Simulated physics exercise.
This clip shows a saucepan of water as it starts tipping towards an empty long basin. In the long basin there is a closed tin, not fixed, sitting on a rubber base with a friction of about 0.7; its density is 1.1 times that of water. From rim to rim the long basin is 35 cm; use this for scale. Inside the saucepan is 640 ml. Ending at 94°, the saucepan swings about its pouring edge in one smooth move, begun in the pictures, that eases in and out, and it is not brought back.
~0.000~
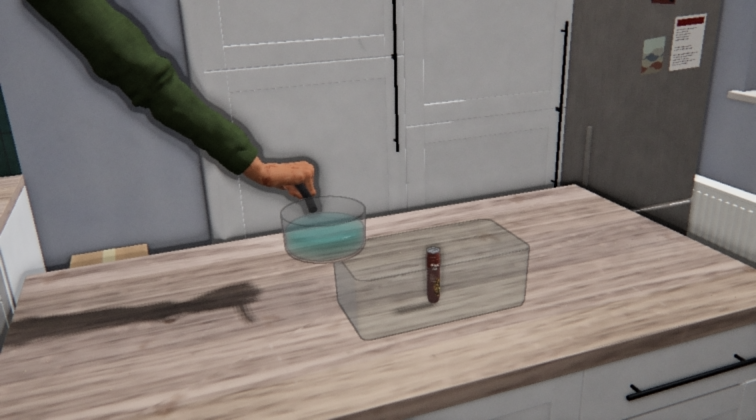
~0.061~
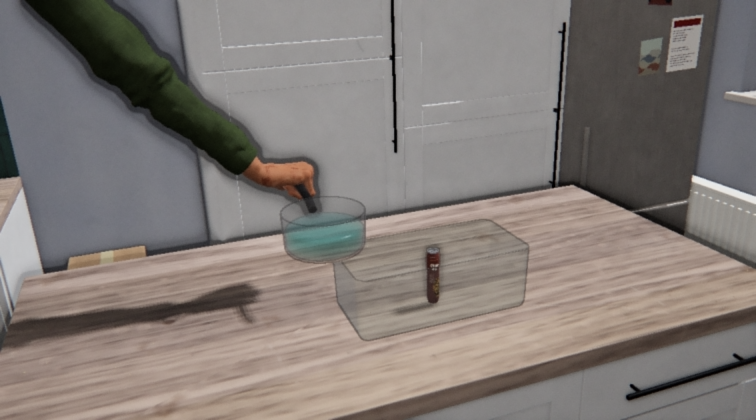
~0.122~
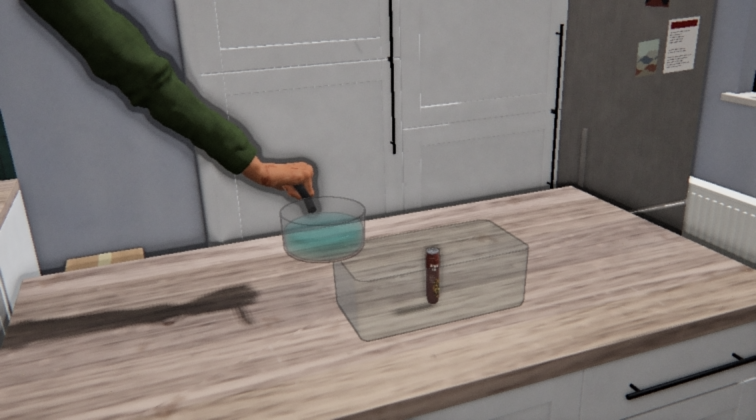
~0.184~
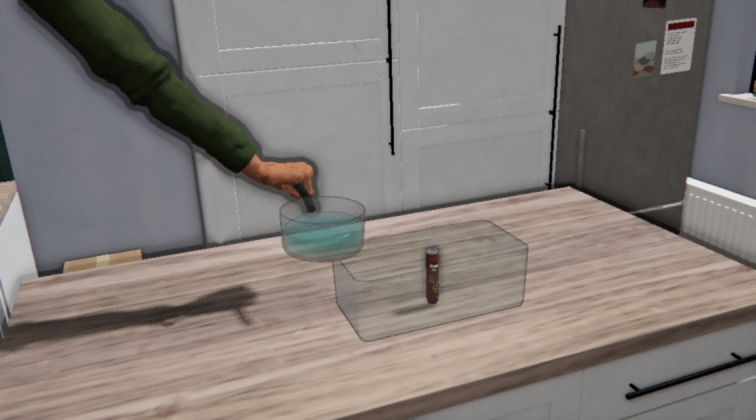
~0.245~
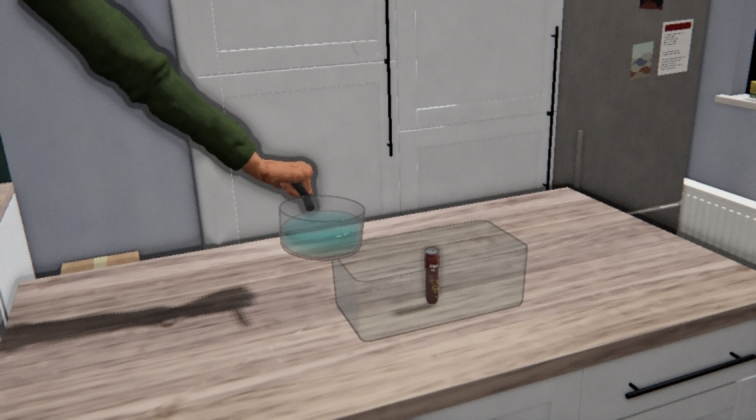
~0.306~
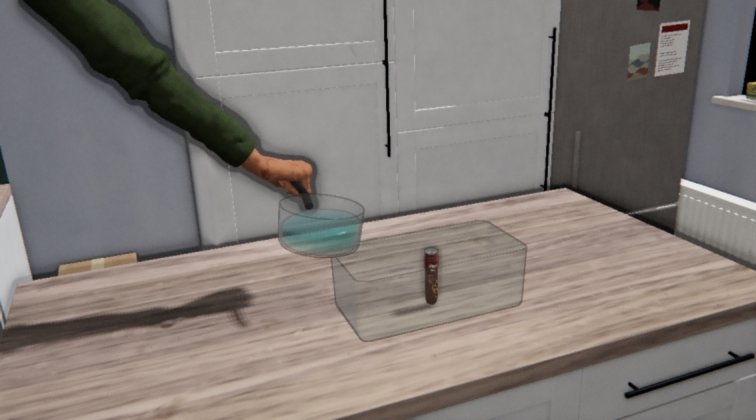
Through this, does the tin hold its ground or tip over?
My guess is it's going to stay on its base.
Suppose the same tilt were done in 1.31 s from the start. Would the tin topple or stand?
Outcome - the tin remains standing.
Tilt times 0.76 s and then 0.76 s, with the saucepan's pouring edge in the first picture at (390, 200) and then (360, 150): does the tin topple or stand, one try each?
In the first try it remains standing; in the second it comes down.
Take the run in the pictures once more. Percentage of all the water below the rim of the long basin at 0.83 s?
Some 2 per cent.
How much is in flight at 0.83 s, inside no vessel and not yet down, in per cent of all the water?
Around 16 in a hundred.
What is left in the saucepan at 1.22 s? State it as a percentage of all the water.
Around 24 in a hundred.
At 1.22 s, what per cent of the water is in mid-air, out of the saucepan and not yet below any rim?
Around 18 per cent of the liquid is in flight.
By 0.83 s the tilt is 52° and 81 per cent is still to pour; the tin stands where it began.
By 1.22 s the tilt is 83° and 23 per cent is still to pour; the tin stands where it began.
By 1.63 s the tilt is 94° and 3 per cent is still to pour; the tin stands where it began.
By 2.07 s the tilt is 94° and 1 per cent is still to pour; the tin stands where it began.
At rest the tin stands where it began.
